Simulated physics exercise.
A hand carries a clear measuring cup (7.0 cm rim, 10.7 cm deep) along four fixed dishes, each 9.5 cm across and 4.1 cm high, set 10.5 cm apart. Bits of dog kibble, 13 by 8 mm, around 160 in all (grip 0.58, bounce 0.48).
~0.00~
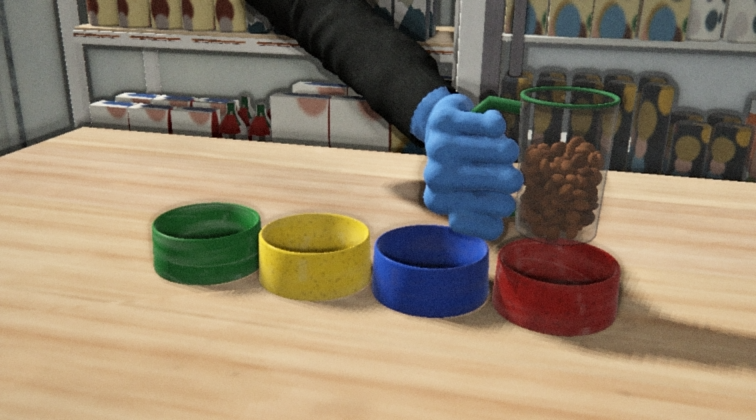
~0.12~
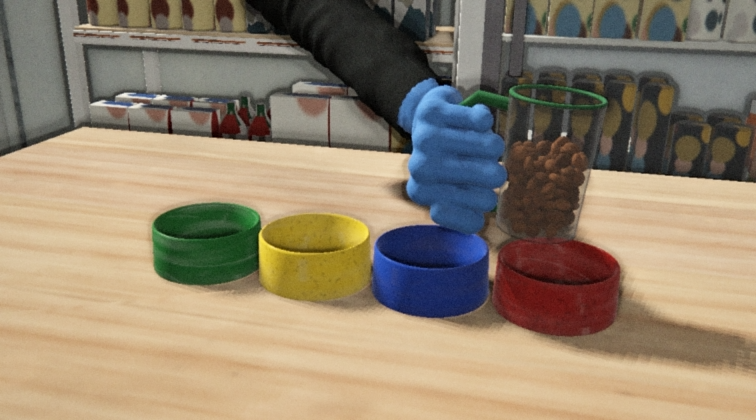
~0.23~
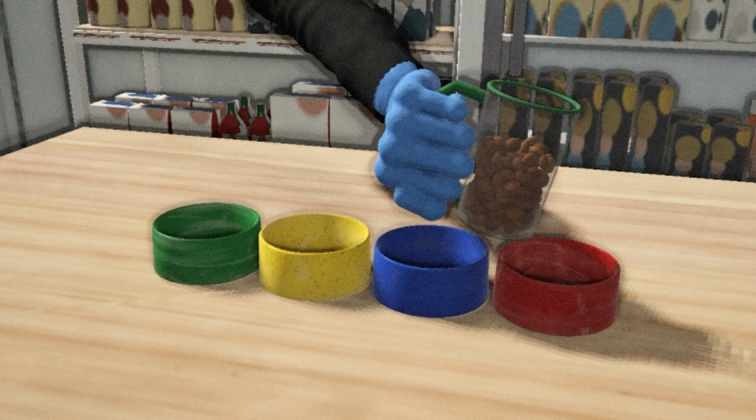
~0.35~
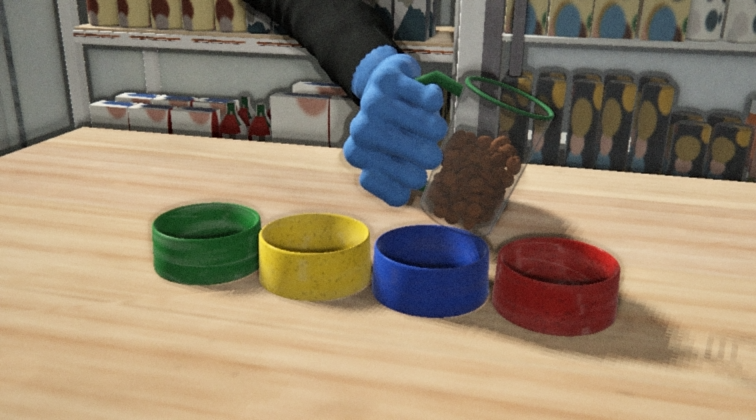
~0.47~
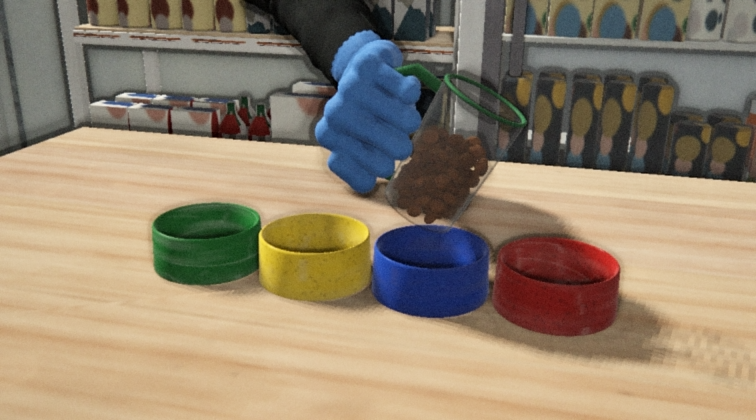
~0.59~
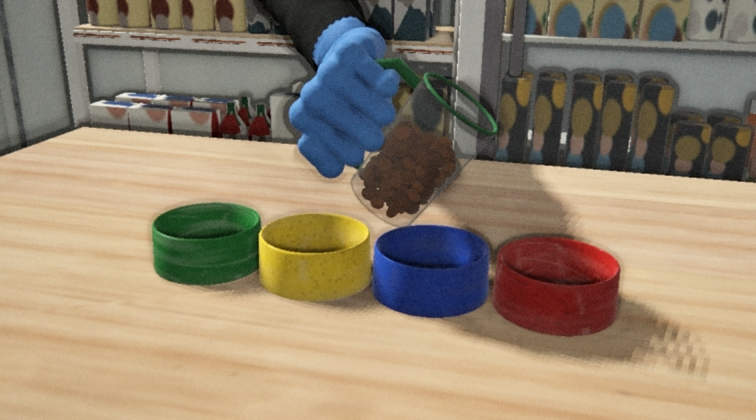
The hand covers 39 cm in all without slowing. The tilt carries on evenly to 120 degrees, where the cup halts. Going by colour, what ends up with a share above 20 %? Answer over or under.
Red under, blue under, green over, yellow under, counter under.
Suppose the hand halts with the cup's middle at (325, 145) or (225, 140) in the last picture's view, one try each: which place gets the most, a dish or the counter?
Most goes to: Blue, then yellow.
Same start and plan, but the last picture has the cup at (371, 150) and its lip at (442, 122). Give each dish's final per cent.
Red 0; blue 0; green 100; yellow 0.
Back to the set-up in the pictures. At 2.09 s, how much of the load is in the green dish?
About 60 per cent by then.
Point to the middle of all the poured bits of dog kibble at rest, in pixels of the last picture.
Near (199, 239).
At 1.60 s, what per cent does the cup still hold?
Some 95 per cent of the load.
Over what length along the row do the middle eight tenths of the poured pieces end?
About 6 cm.
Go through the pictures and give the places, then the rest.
The first picture shows cup at (562, 166), tilt 0 degrees, lip at (618, 100), moved 0.0 cm; middle of the pieces at (554, 187); red dish at (558, 261); blue dish at (432, 246); yellow dish at (315, 233); green dish at (207, 221).
The second picture shows cup at (546, 164), tilt 4 degrees, lip at (606, 103), moved 1.2 cm; middle of the pieces at (537, 185).
The third picture shows cup at (514, 162), tilt 12 degrees, lip at (579, 109), moved 3.7 cm; middle of the pieces at (502, 181).
The fourth picture shows cup at (482, 159), tilt 20 degrees, lip at (552, 116), moved 6.3 cm; middle of the pieces at (468, 177).
The fifth picture shows cup at (451, 156), tilt 28 degrees, lip at (524, 124), moved 8.8 cm; middle of the pieces at (435, 172).
The sixth picture shows cup at (420, 154), tilt 36 degrees, lip at (496, 132), moved 11.3 cm; middle of the pieces at (403, 167); red dish at (558, 261); blue dish at (432, 246); yellow dish at (315, 233); green dish at (207, 221). Its pace works out near 70 degrees a second; the hand travels 21 cm a second.
After 1.20 s, tilt 77 degrees; cup holds 100 %.
After 1.60 s, tilt 105 degrees; cup holds 95 %.
After 2.09 s, tilt 120 degrees; cup holds 40 %, green 60 %.
In the end, at 3.3 s, red 0 %, blue 0 %, green 95 %, yellow 0 %, counter 5 %.
